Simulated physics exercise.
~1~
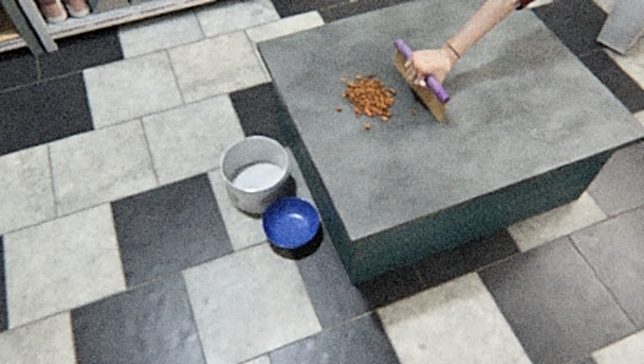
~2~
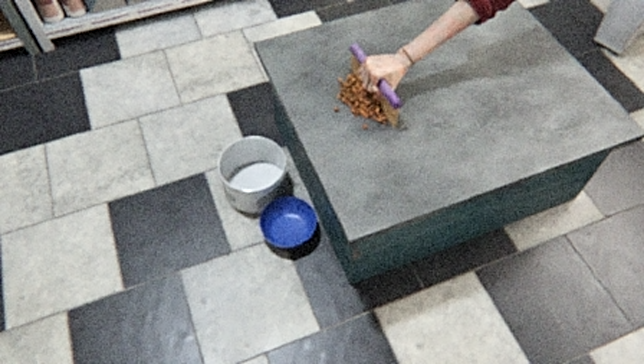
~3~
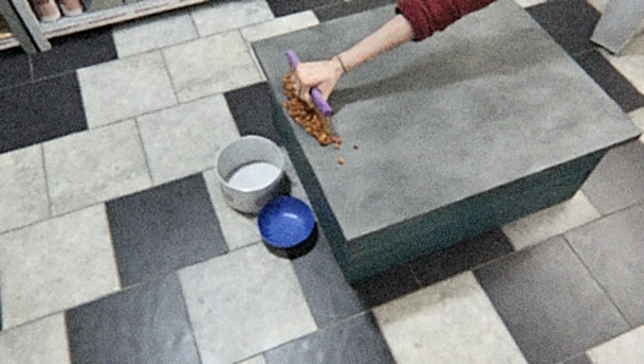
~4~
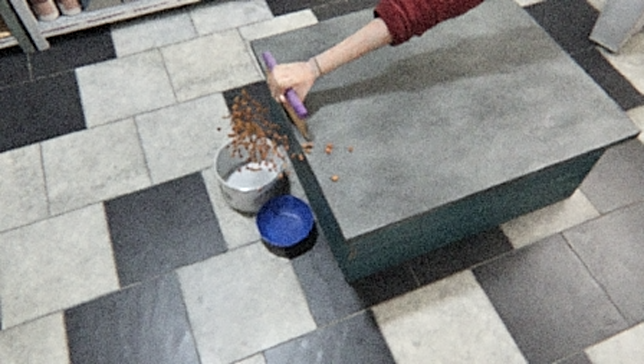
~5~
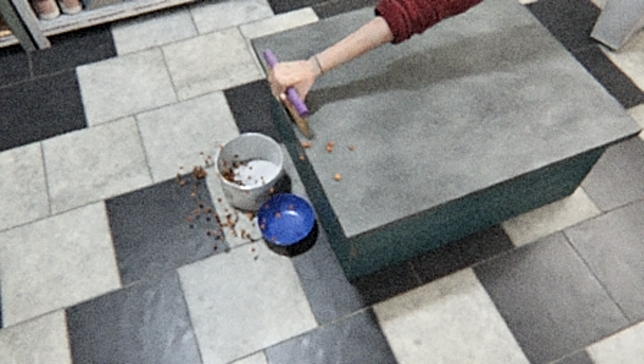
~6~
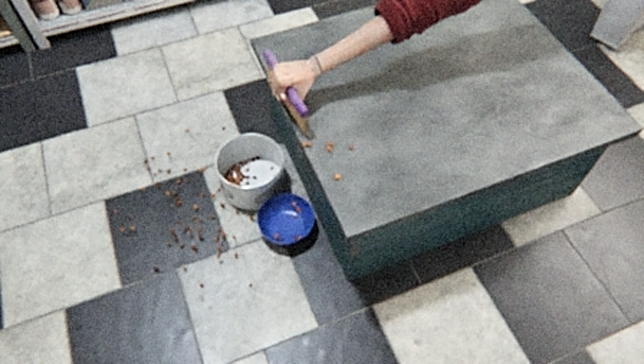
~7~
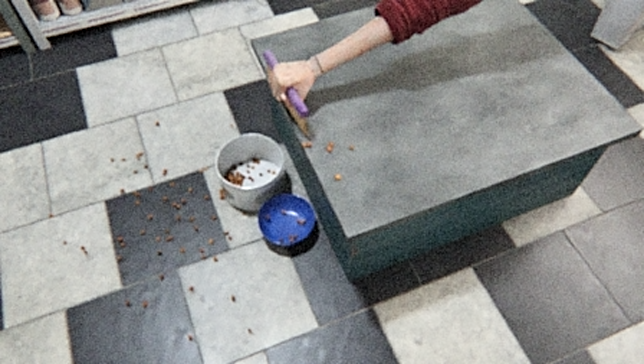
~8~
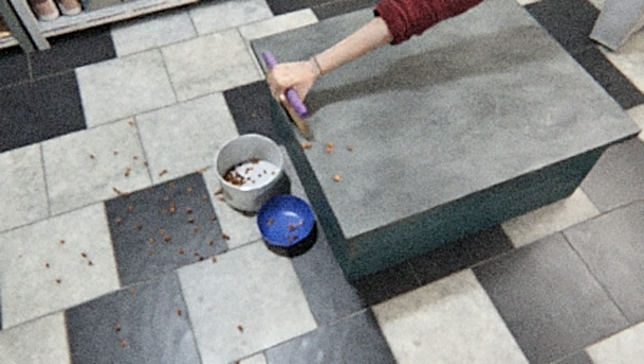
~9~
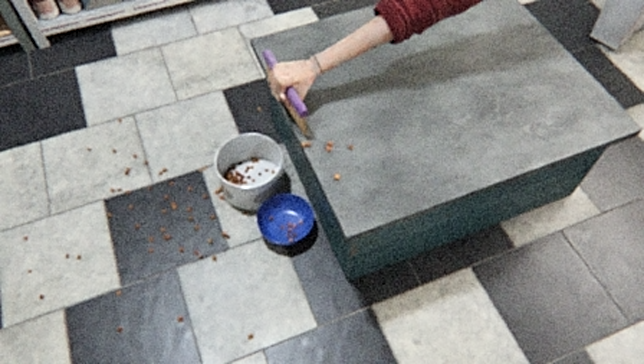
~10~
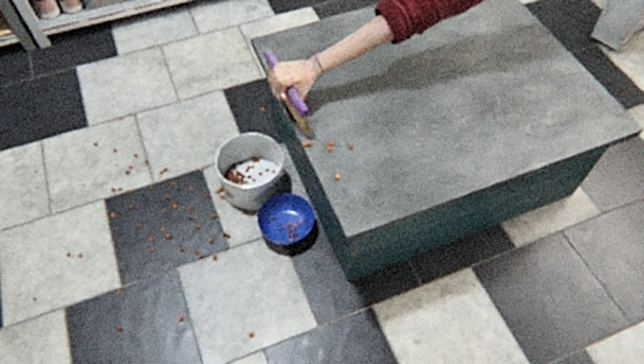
A hand holding a purple-handled scraper pushed a pile of brown kibble left across a grey tabletop and over the edge, where about half landed in the white pot, a little in the blue bowl, and much scattered across the tiles, leaving a few bits on top.
